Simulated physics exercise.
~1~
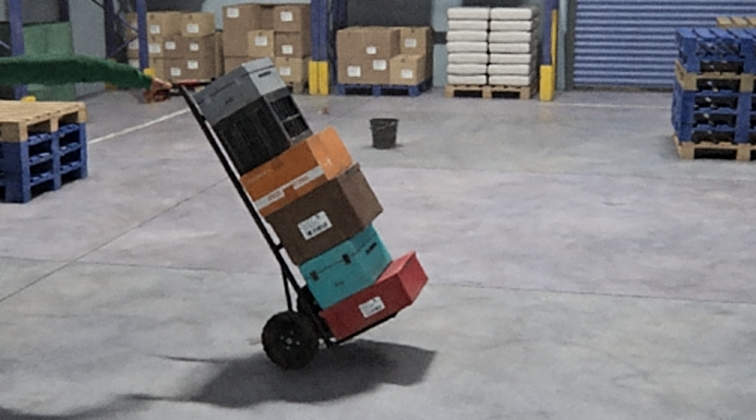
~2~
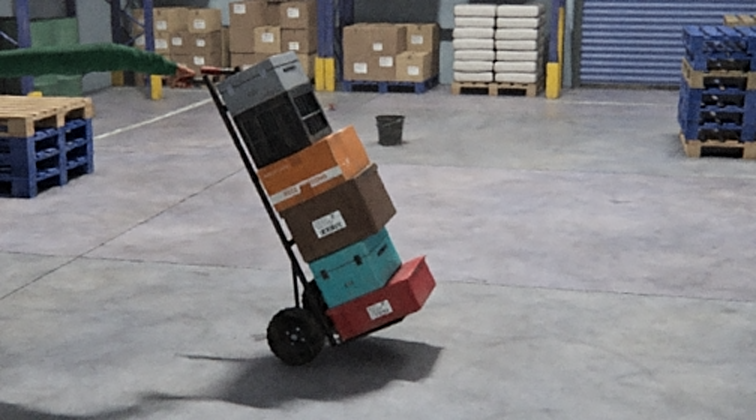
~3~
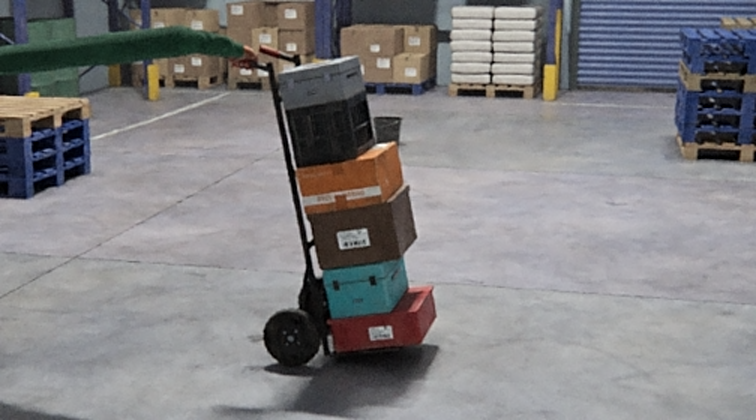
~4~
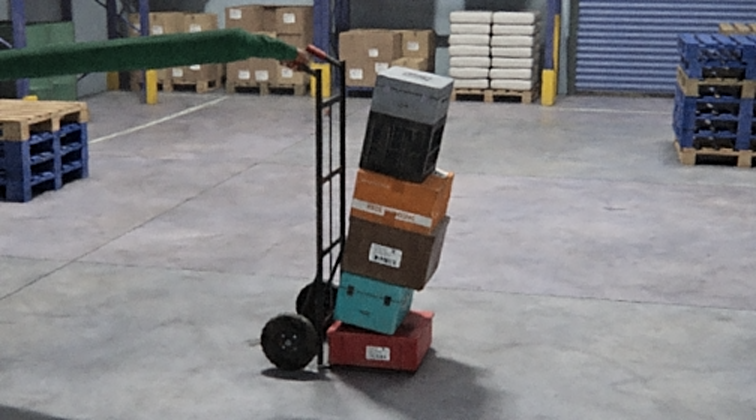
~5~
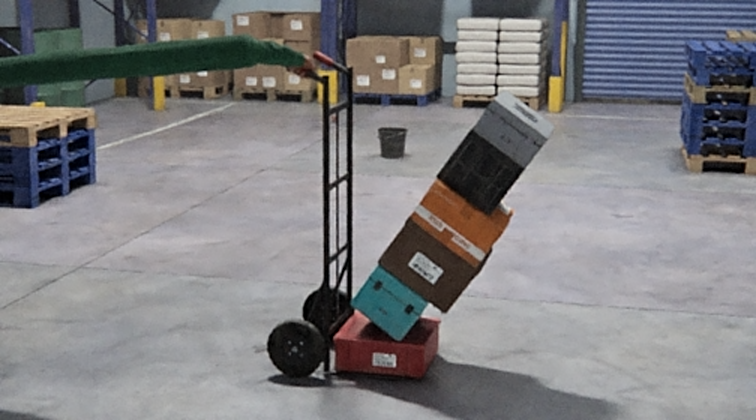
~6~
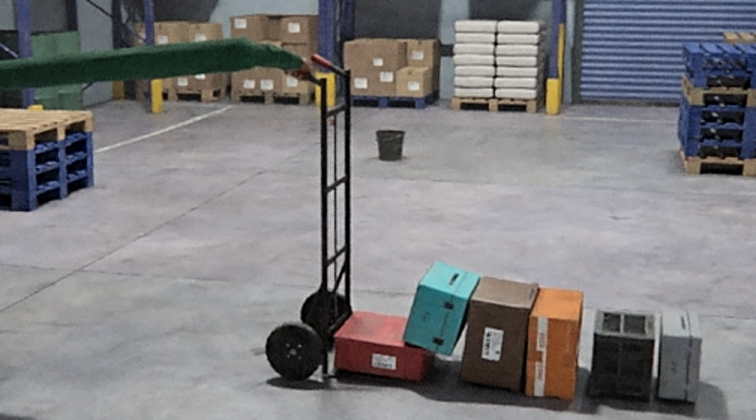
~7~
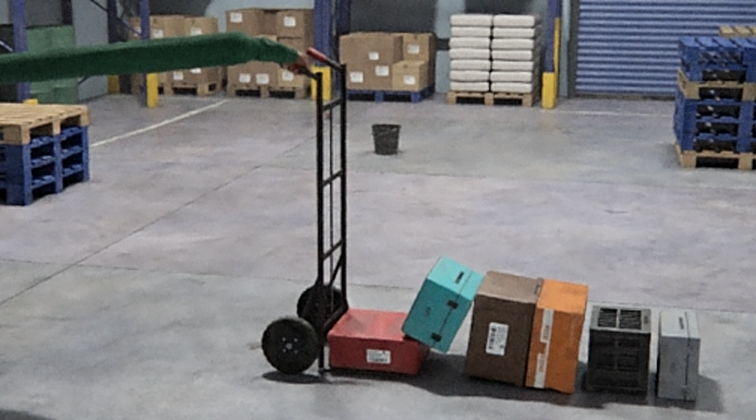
In a warehouse with a concrete floor, seen from the side by a slightly swaying camera, a green-sleeved arm at the left grips a tilted sack truck. It carries a leaning stack, with a red tote at the bottom, then a turquoise toolbox, brown tote, orange parcel, black crate and grey toolbox. The arm swings the truck upright, faster and faster, until it stands straight. The stack above the red tote keeps tipping right and topples over. The grey, black, orange and brown pieces end in a row on the floor, while the turquoise toolbox lies tipped against the red tote, still at the truck's base.
